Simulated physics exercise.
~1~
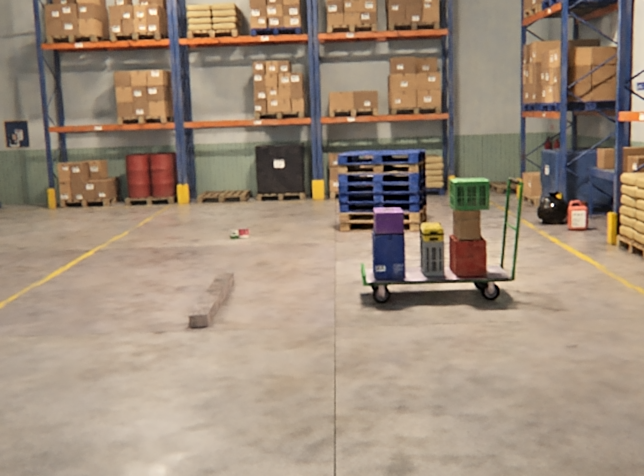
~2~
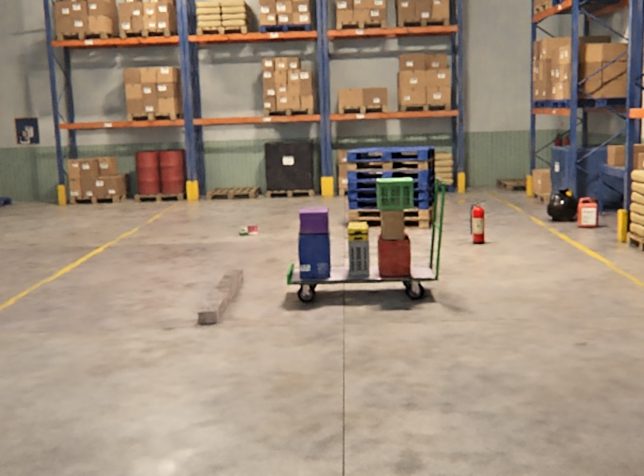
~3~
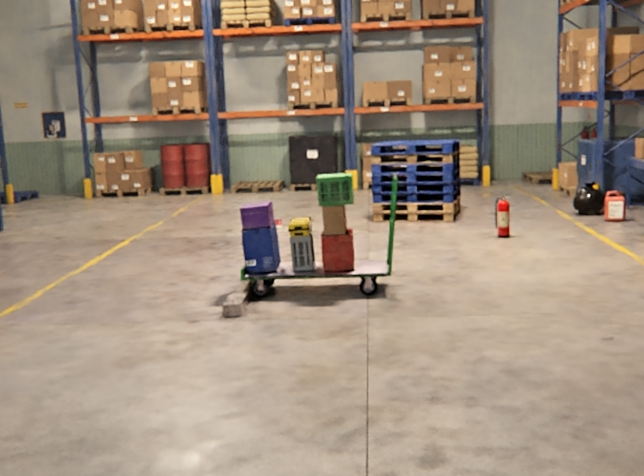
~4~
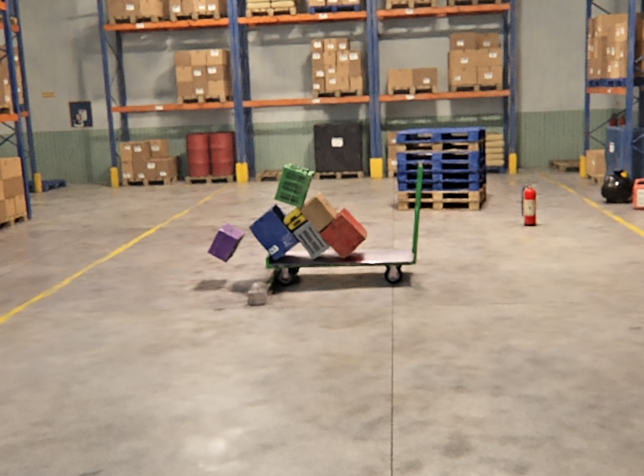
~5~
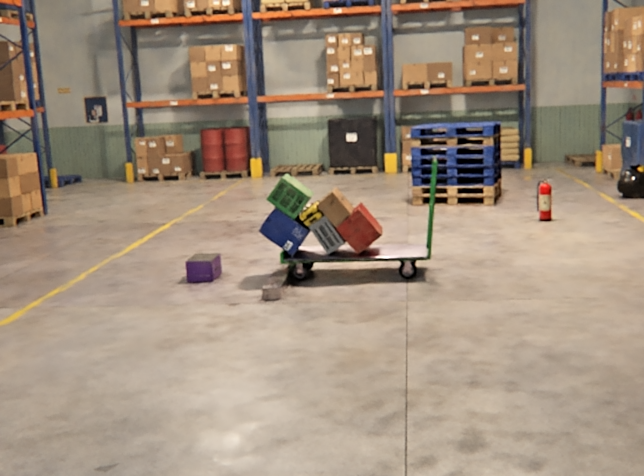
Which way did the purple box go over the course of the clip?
The purple box moved to the left, riding along on the cart and then dropping off its left end onto the floor.
A flat cart stacked with coloured boxes and crates rolled left across a warehouse floor and stopped at a small block, and its load toppled forward; the purple box landed on the floor, while the rest stayed heaped and tilted on the deck.
